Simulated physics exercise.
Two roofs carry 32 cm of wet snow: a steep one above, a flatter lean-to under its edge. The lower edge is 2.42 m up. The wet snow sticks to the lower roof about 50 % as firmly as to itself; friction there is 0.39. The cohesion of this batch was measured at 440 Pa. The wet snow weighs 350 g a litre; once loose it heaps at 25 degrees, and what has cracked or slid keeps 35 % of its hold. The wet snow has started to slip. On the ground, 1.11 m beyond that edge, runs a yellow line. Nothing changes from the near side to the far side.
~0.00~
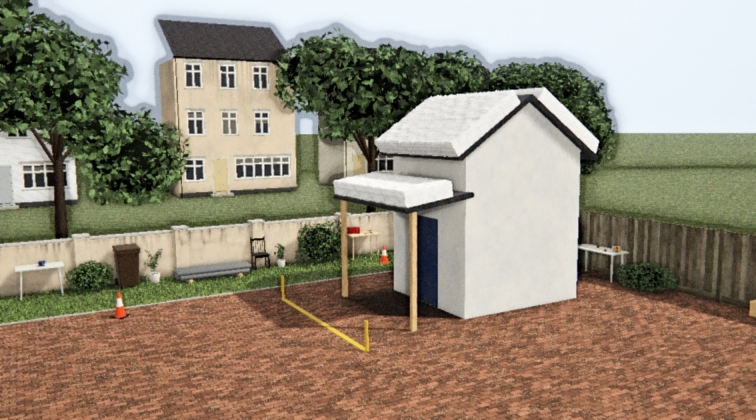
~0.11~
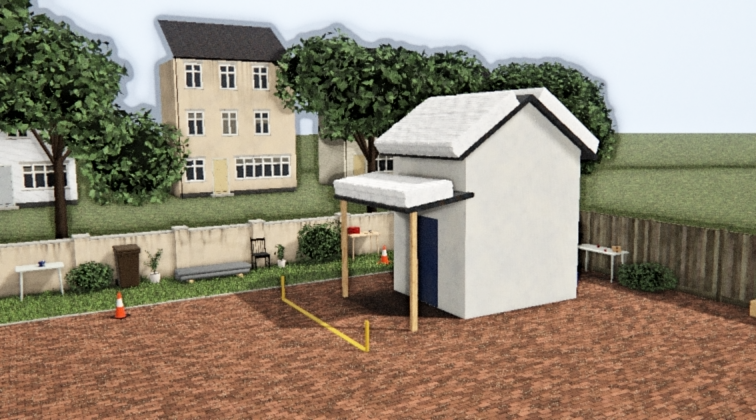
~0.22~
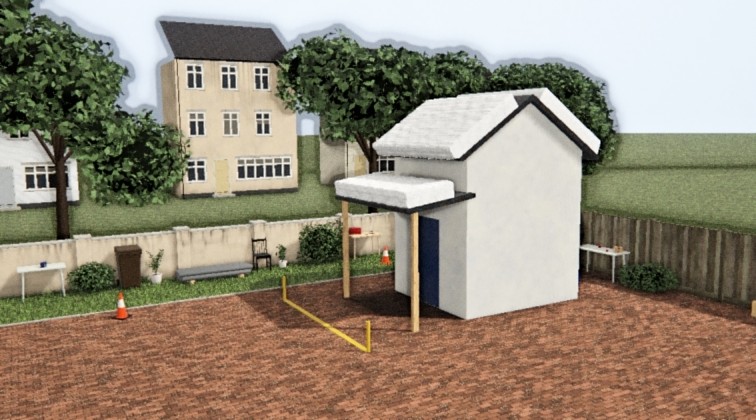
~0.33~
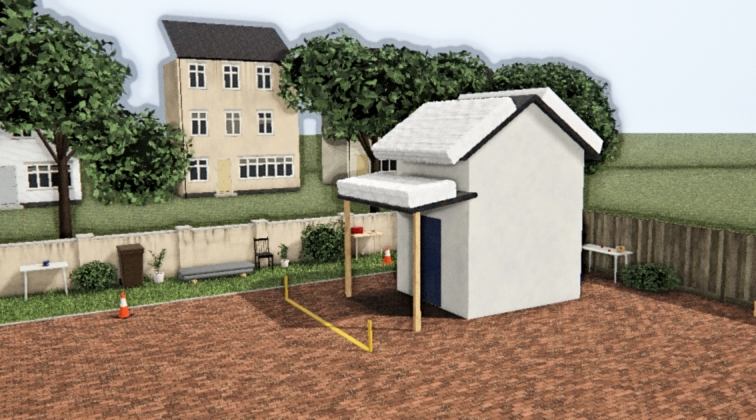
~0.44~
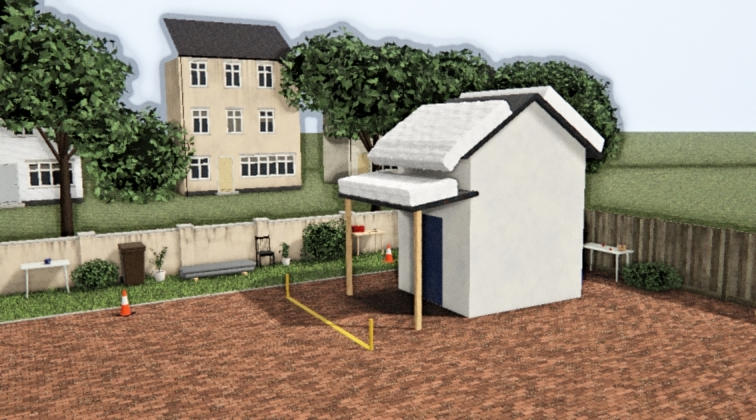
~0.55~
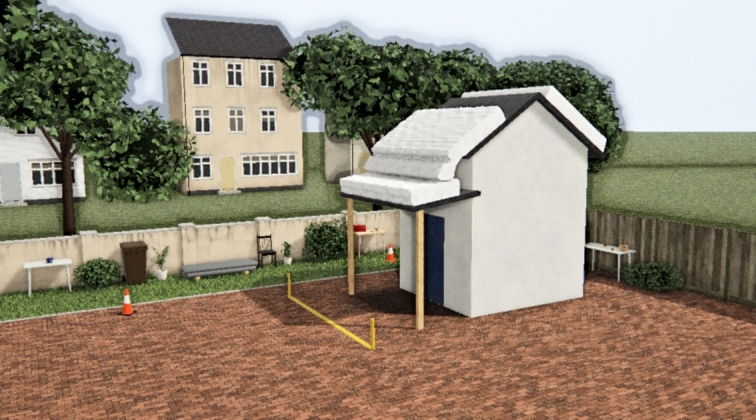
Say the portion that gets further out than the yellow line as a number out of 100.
About 43 %.
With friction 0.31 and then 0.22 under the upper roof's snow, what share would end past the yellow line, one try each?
In turn about 25 %, 35 %.
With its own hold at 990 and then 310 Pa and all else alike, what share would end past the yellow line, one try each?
In turn about 30 %, 45 %.
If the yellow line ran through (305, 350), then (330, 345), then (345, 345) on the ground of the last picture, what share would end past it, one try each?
In turn about 16 %, 25 %, 35 %.
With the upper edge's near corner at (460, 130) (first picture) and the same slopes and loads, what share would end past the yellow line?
It would be near 55 %.
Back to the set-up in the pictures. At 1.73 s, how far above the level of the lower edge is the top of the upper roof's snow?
About 0.4 m.
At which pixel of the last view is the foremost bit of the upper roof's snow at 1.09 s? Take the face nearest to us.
Around (386, 207).
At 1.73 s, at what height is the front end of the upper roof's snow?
About 0.0 m.
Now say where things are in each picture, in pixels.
Front end of the wet snow at (458, 147), in the first picture.
Front end of the wet snow at (457, 148), its middle shifted 2.9 cm, 2 % of it past the upper edge, in one piece, in the second picture.
Front end of the wet snow at (455, 155), its middle shifted 11 cm, 6 % of it past the upper edge, in one piece, in the third picture.
Front end of the wet snow at (453, 149), its middle shifted 25 cm, 13 % of it past the upper edge, in one piece, in the fourth picture.
Front end of the wet snow at (448, 157), its middle shifted 43 cm, 24 % of it past the upper edge, cracking, in the fifth picture.
Front end of the wet snow at (442, 167), its middle shifted 68 cm, 37 % of it past the upper edge, cracking, in the sixth picture.
By 1.09 s, none is below the lower edge and 0 % is past the line.
By 1.73 s, 57 % is below the lower edge and 32 % is past the line.
By 2.36 s, 64 % is below the lower edge and 43 % is past the line.
By 3.00 s, 64 % is below the lower edge and 43 % is past the line.
By 3.10 s, at the end, 64 % is below the lower edge and 43 % is past the line.
